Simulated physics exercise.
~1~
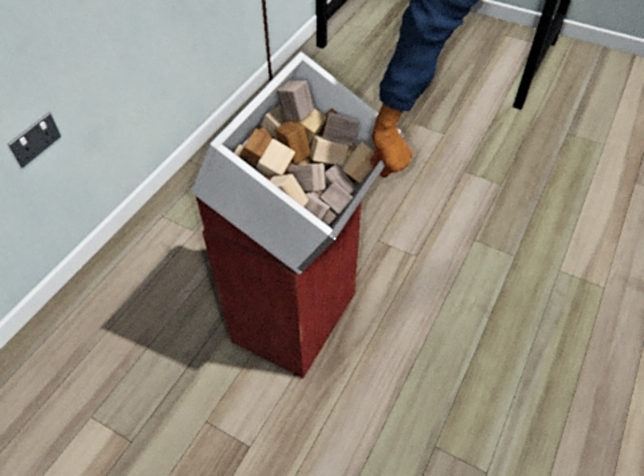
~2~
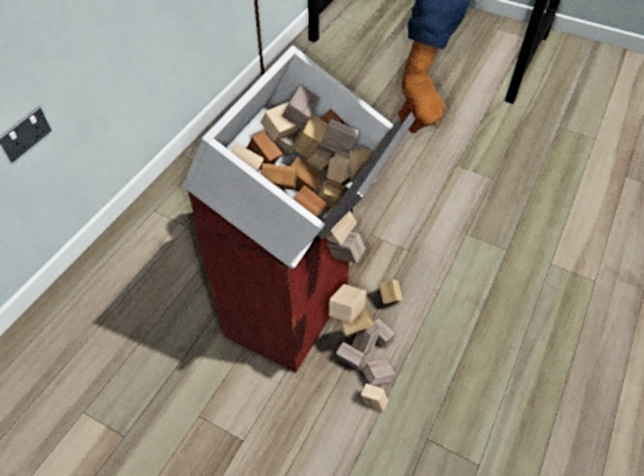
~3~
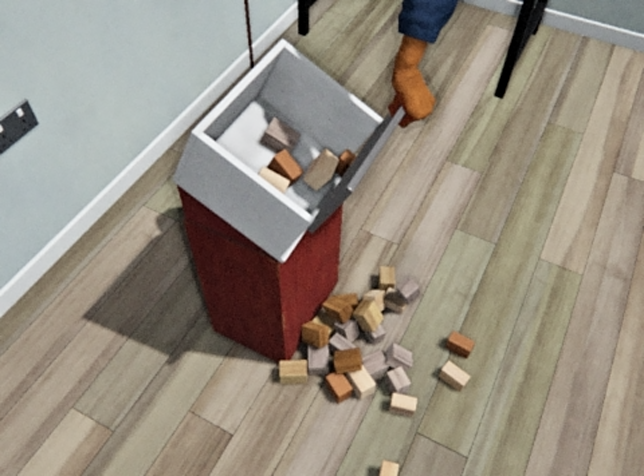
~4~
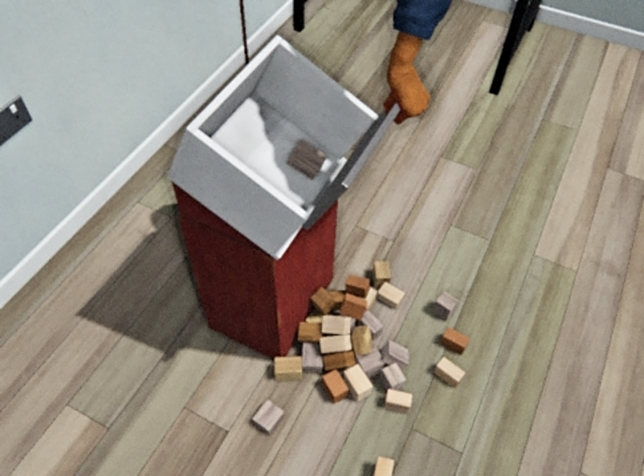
Wooden blocks spill from a tilted white bin as its gate opens, leaving one inside.
